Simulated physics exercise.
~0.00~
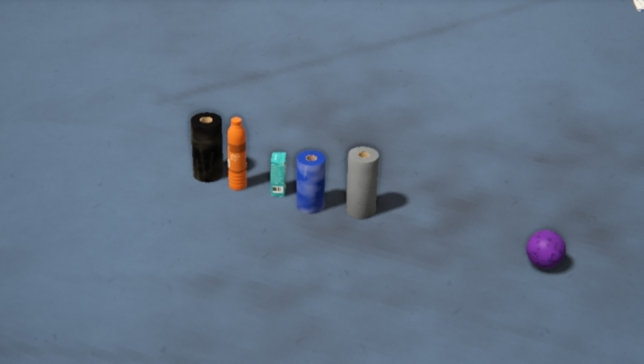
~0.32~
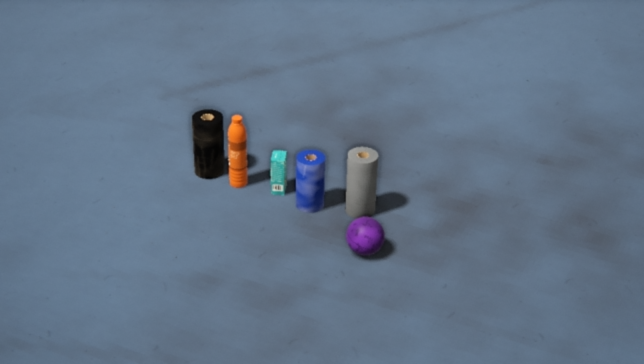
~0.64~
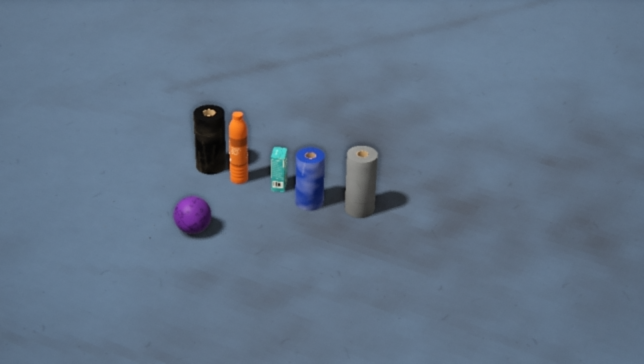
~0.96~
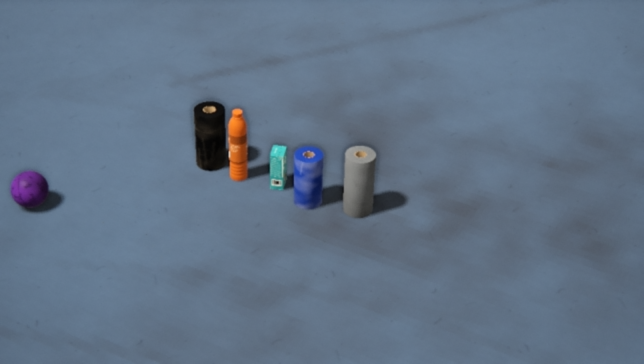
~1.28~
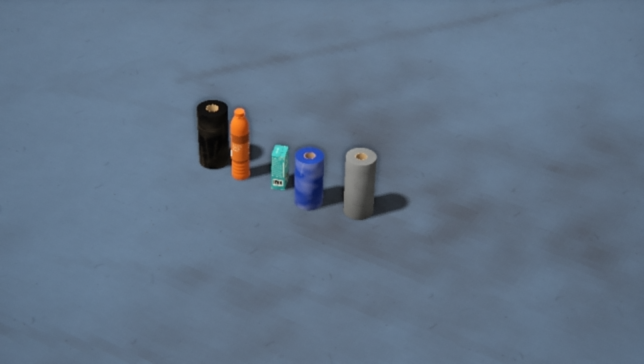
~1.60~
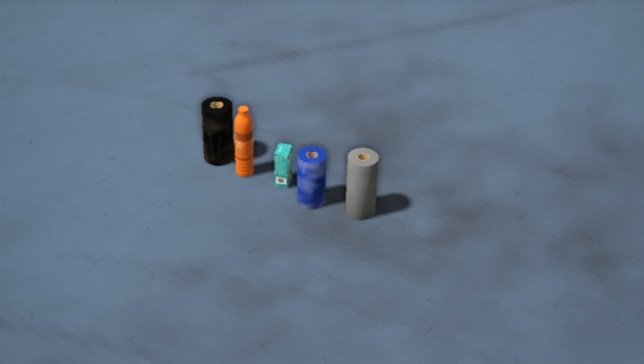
A purple ball rolled from right to left across the floor, passing in front of a grey roll, a blue roll, a turquoise carton, an orange bottle and a black roll, then went out of view on the left, leaving all five standing.
